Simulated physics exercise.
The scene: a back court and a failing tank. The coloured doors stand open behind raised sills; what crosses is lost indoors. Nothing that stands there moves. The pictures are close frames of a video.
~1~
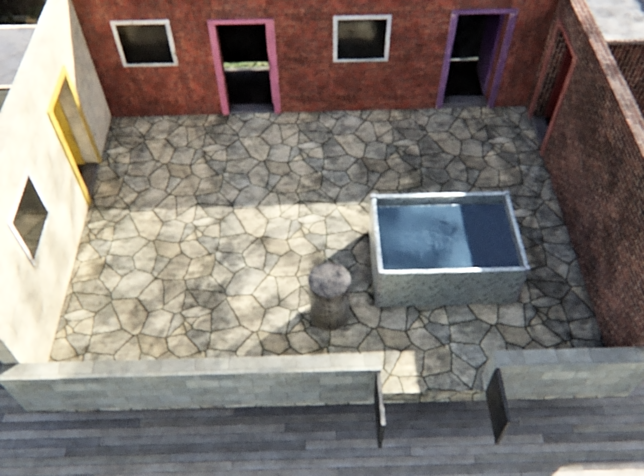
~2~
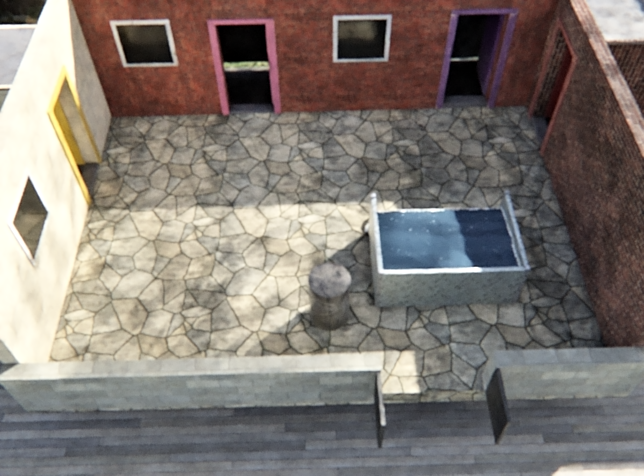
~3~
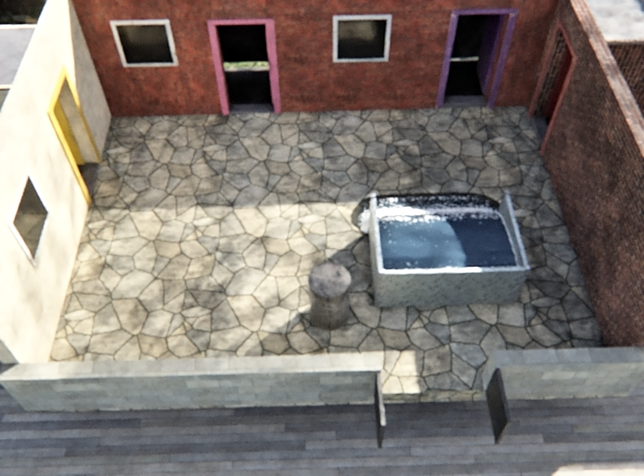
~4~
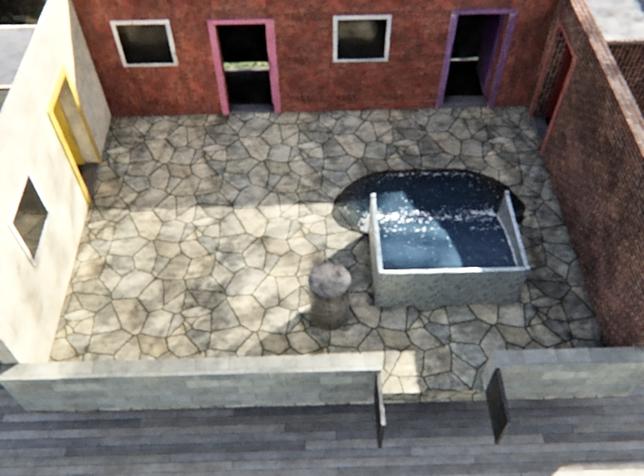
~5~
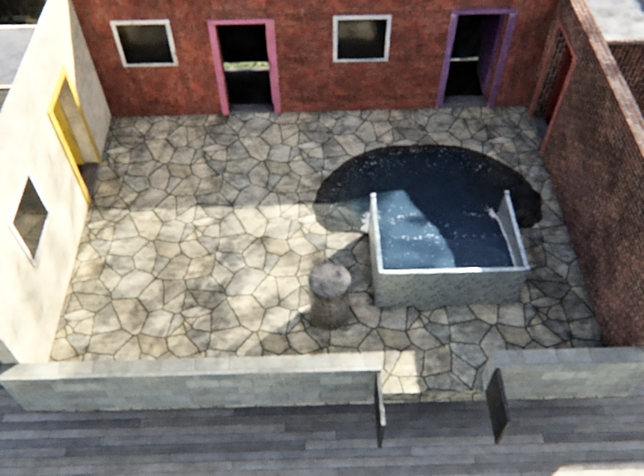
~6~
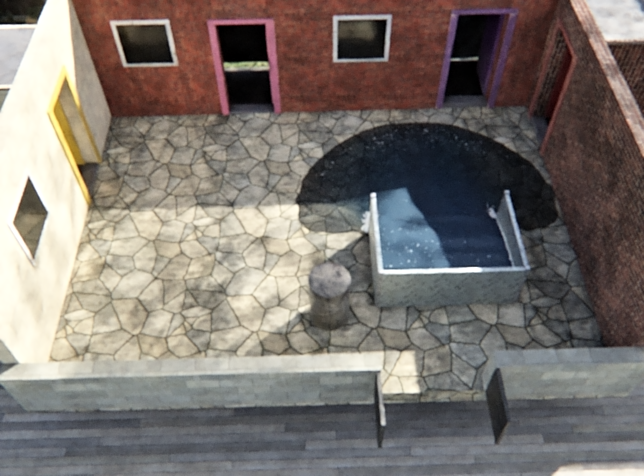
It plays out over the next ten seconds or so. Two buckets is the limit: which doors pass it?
The yellow door takes more than that; the pink door takes more than that; the red door takes more than that; the purple door takes more than that.
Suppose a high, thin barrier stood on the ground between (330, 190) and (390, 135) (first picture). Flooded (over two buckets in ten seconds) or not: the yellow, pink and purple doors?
One by one: Yellow takes less; pink holds; purple is over.
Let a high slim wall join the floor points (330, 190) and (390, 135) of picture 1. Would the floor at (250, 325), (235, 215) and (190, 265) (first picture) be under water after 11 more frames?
In turn: Dry, flooded, free of water.
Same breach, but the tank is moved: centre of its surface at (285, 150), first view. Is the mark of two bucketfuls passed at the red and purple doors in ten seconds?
One by one: The red one goes over, the purple one lets less in.
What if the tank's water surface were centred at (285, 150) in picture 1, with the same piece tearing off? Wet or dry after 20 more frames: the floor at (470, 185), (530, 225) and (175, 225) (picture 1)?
One after the other: Wet, awash, no water.
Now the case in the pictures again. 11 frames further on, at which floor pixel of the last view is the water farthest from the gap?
Around (194, 120).
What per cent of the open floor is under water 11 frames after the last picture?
Near 35 in a hundred.
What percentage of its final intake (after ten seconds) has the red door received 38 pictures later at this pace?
Some 100 per cent.
A moment on, water covers 30 % of the floor; the yellow door not reached, the pink door not reached, the red door wet at the sill, nothing in, the purple door over two buckets in.
Next, water covers 35 % of the floor; the yellow door not reached, the pink door under two buckets in, the red door under two buckets in, the purple door far over two buckets in.
Then, water covers 45 % of the floor; the yellow door wet at the sill, nothing in, the pink door over two buckets in, the red door over two buckets in, the purple door far over two buckets in.
Later, water covers 70 % of the floor; the yellow door over two buckets in, the pink door over two buckets in, the red door far over two buckets in, the purple door far over two buckets in.
In the end, water covers 90 % of the floor; the yellow door over two buckets in, the pink door over two buckets in, the red door far over two buckets in, the purple door far over two buckets in.
